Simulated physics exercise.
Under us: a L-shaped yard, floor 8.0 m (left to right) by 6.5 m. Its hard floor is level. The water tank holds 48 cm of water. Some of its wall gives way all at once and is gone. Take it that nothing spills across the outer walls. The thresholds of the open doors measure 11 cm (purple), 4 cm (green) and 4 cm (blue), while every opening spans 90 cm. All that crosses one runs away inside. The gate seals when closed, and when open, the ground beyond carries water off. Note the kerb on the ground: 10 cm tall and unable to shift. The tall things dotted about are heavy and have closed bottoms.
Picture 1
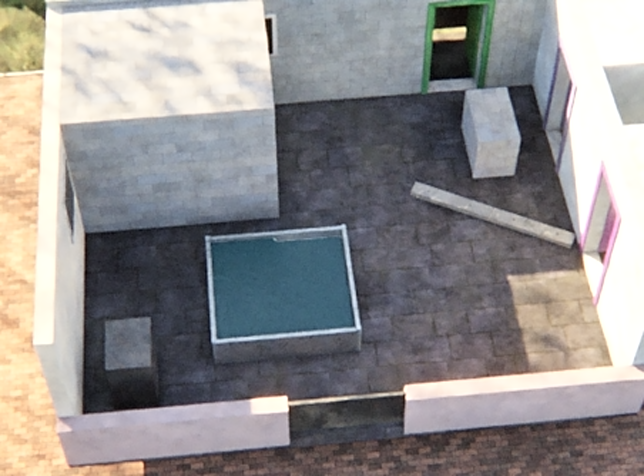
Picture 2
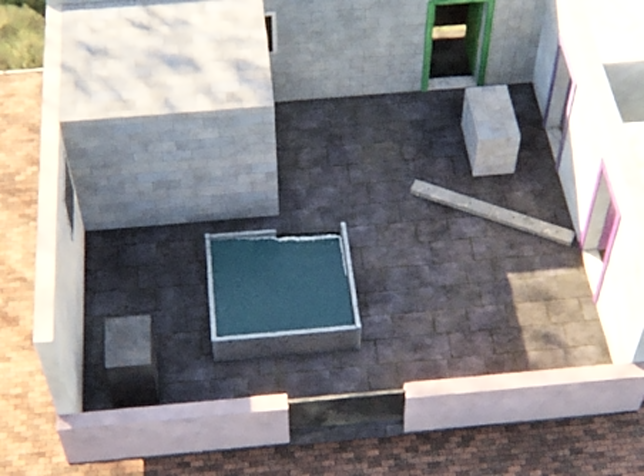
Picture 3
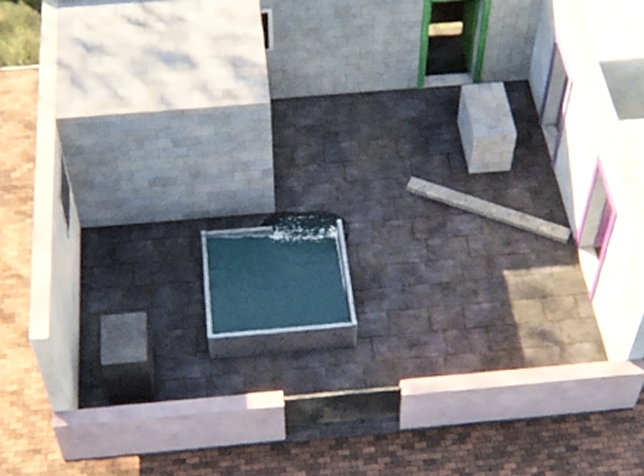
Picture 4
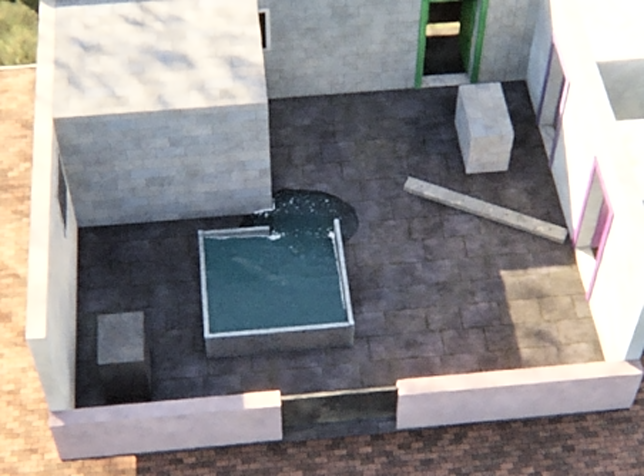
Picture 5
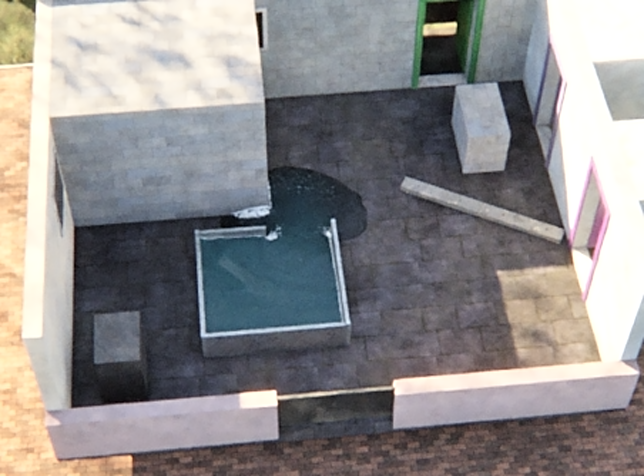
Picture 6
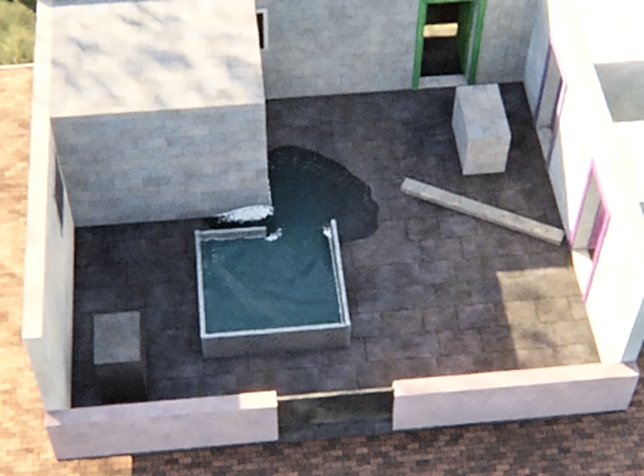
A walled yard with dark paving and pale block walls is seen from high above, with a green-framed doorway at the back and purple-framed openings on the right. A square tank of teal water stands left of centre, a pale block and a long kerb lie to the right, and a grey block sits front left. As the view shifts slightly, part of the tank's back wall vanishes and water pours out, foaming, spreading backwards across the floor and along the building's base.
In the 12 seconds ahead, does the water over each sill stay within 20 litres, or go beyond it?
Result: Purple door: Within bounds. Green door: Too much. Blue door: Too much.
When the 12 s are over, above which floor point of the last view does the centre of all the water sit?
(373, 202).
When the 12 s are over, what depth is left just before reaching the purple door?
I'd say close to 1.0 cm.
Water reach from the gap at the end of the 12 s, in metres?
Roughly 5.4 m.
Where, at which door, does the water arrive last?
Answer: The purple one, last of all.
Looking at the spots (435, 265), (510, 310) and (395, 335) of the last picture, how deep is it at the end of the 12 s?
First 2 cm, then 2 cm, then 2 cm.
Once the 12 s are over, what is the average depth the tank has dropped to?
The average depth is around 7 cm.
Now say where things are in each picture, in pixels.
In the first frame, still water, 48 cm deep, in the water tank at (281, 286).
In the second frame, water pours out at (309, 244) and has run 0.6 m, to (274, 243); deepest outside 24 cm, 48 cm at the water tank's back.
In the third frame, the front is at (272, 220), 0.8 m from the gap at (305, 243); 0.8 m2 of floor is under water; 48 cm left at the back of the water tank.
In the fourth frame, water pours out at (302, 243) and has run 1.2 m, to (281, 194); deepest outside 26 cm, 48 cm at the water tank's back.
In the fifth frame, water pours out at (299, 243) and has run 1.7 m, to (279, 172); deepest outside 26 cm, 48 cm at the water tank's back.
In the sixth frame, the front is at (294, 150), 2.1 m from the gap at (299, 243); 2.9 m2 of floor is under water; 47 cm left at the back of the water tank.
A moment later water covers 20 % of the floor and is deepest (28 cm) near (309, 240); purple door not reached, green door not reached, blue door not reached.
Soon after water covers 30 % of the floor and is deepest (28 cm) near (282, 105); purple door not reached, green door not reached, blue door not reached.
Next water covers 35 % of the floor and is deepest (23 cm) near (519, 82); purple door not reached, green door 10 cm at the sill, 15 L in, blue door not reached.
Later on water covers 55 % of the floor and is deepest (18 cm) near (541, 197); purple door 3 cm at the sill, 0 L in, green door 10 cm at the sill, 60 L in, blue door 7 cm at the sill, 13 L in.
At the end water covers 80 % of the floor and is deepest (11 cm) near (490, 84); purple door 1 cm at the sill, 0 L in, green door 9 cm at the sill, 142 L in, blue door 9 cm at the sill, 77 L in.
